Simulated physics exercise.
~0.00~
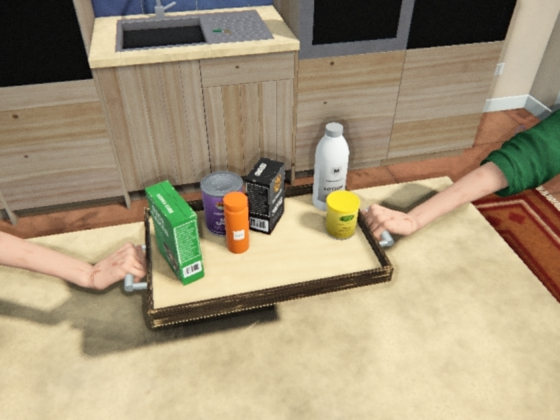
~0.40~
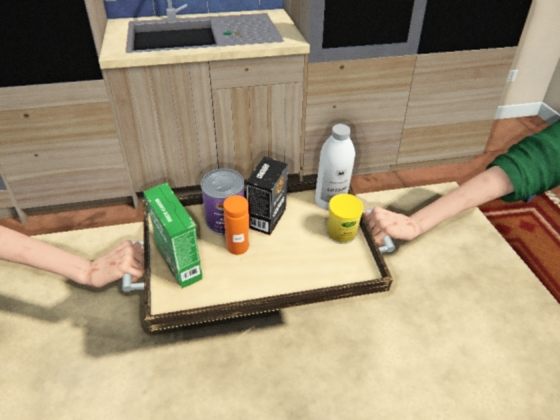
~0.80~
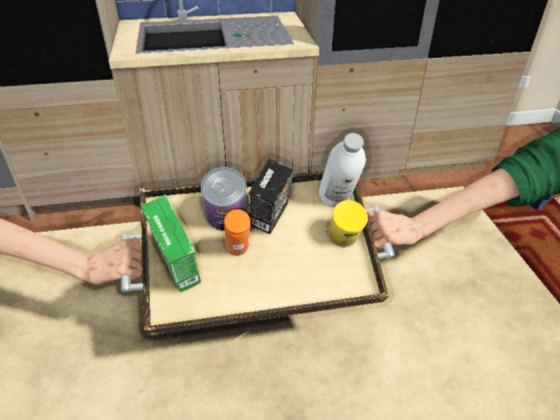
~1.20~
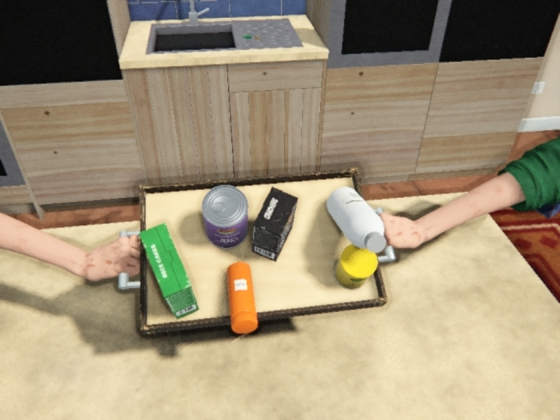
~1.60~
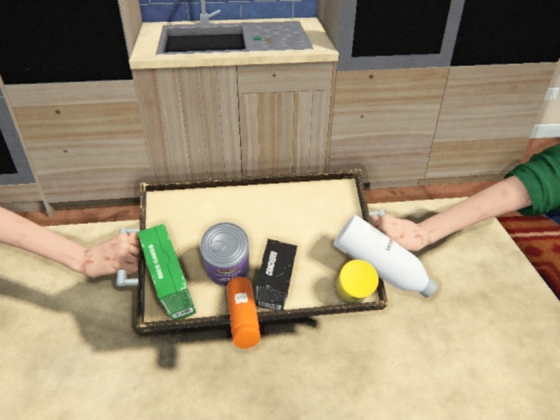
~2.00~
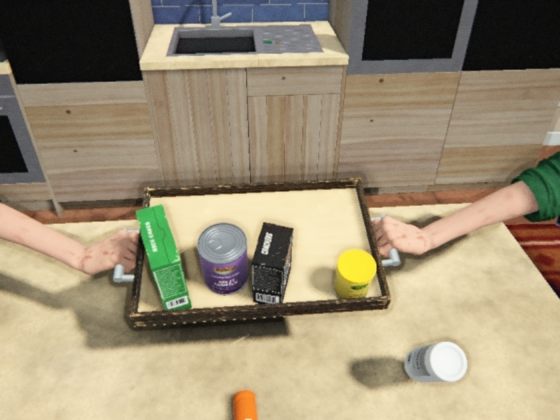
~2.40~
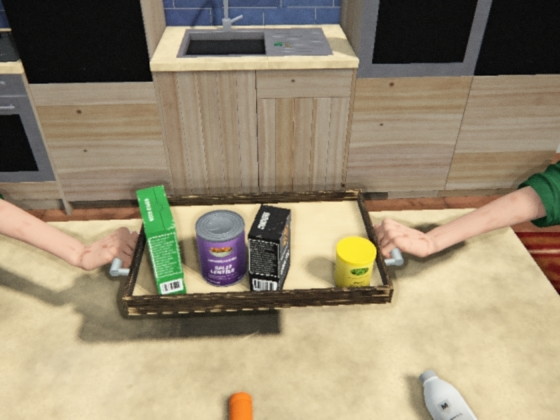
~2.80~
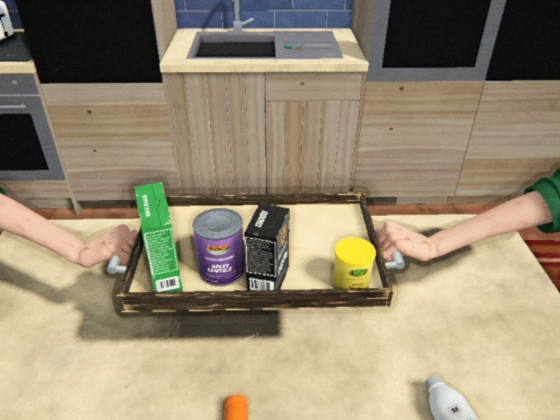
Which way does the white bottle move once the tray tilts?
The white bottle moves down the view, toward the near side, going off the tray and onto the table.
